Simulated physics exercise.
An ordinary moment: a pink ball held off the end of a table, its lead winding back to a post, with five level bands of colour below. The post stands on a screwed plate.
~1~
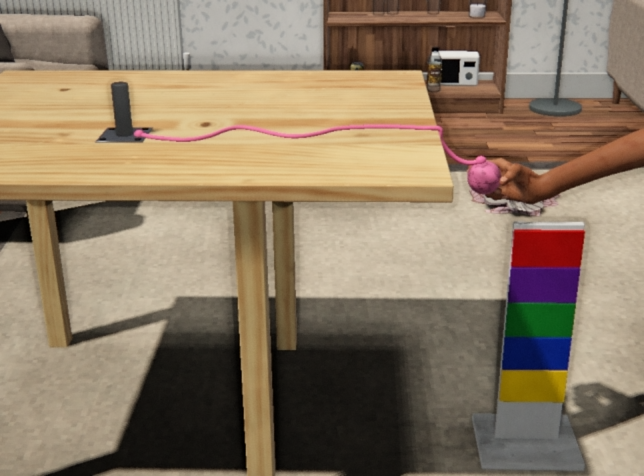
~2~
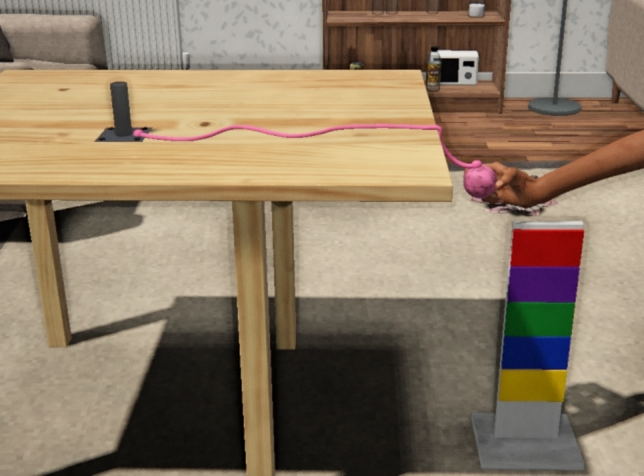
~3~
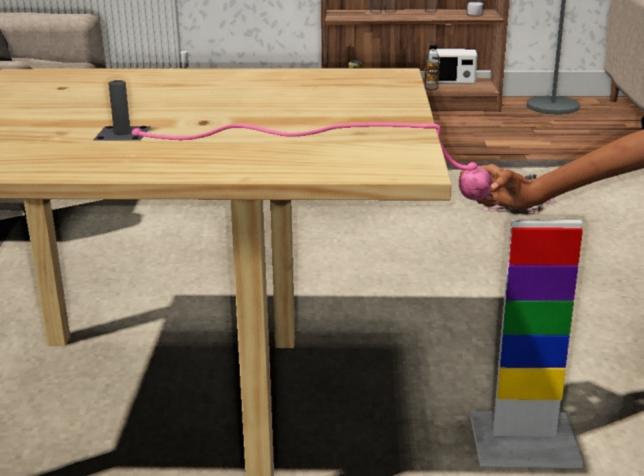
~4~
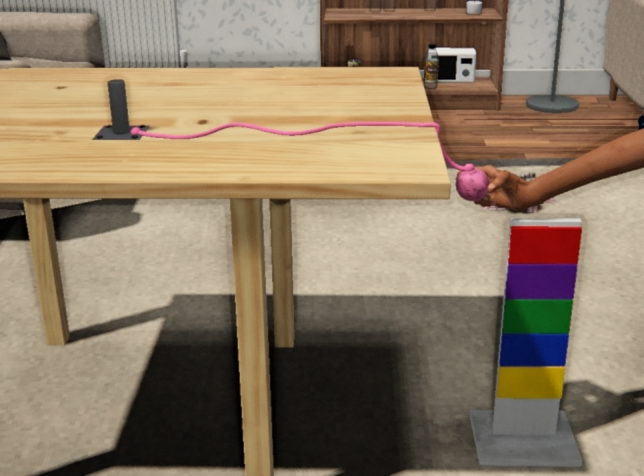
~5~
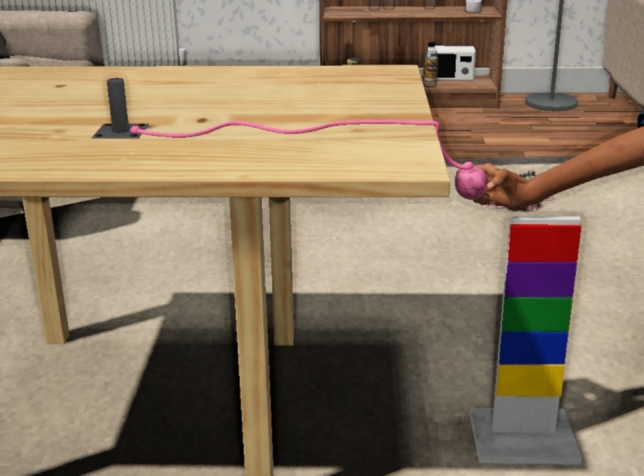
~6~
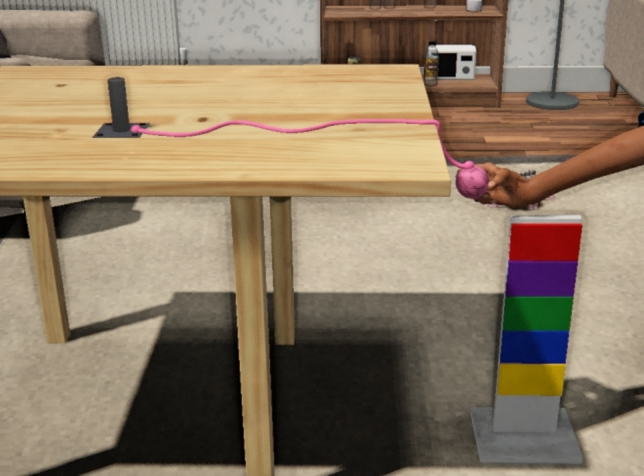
The clip opens on a hand holding a pink ball just off the right end of a wooden table, its pink cord winding back to a dark post, with a stand of five coloured bands below. The hand and ball drift very slightly left, then stay nearly still, the cord barely shifting.
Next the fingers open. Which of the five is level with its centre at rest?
At red.
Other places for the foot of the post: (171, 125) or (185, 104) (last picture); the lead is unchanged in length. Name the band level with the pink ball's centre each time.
In that order: Purple; purple.
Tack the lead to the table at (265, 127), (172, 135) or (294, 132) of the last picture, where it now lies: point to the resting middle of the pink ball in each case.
The places are (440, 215), (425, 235) and (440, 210).
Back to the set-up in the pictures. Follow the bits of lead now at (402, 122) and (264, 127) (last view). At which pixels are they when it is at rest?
They go to (437, 133) and to (290, 127).
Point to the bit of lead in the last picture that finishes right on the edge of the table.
Near (396, 122).
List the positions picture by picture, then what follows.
In the first picture, pink ball (484, 178); red (548, 250); purple (544, 286); green (540, 321); blue (537, 355); yellow (533, 387).
In the second picture, pink ball (480, 181); lead through (167, 139) (228, 129) (288, 136) (353, 127) (424, 128).
In the third picture, pink ball (475, 184).
In the fourth picture, pink ball (472, 184); lead through (165, 137) (226, 127) (286, 134) (350, 125) (422, 126).
In the fifth picture, pink ball (471, 183).
In the sixth picture, pink ball (472, 182); lead through (165, 134) (226, 124) (286, 131) (351, 122) (422, 123).
Soon after, ball near (400, 234); level with red.
After that, ball near (417, 238); level with red.
In the end, ball near (424, 239); level with red. Its centre hangs level with the red band.
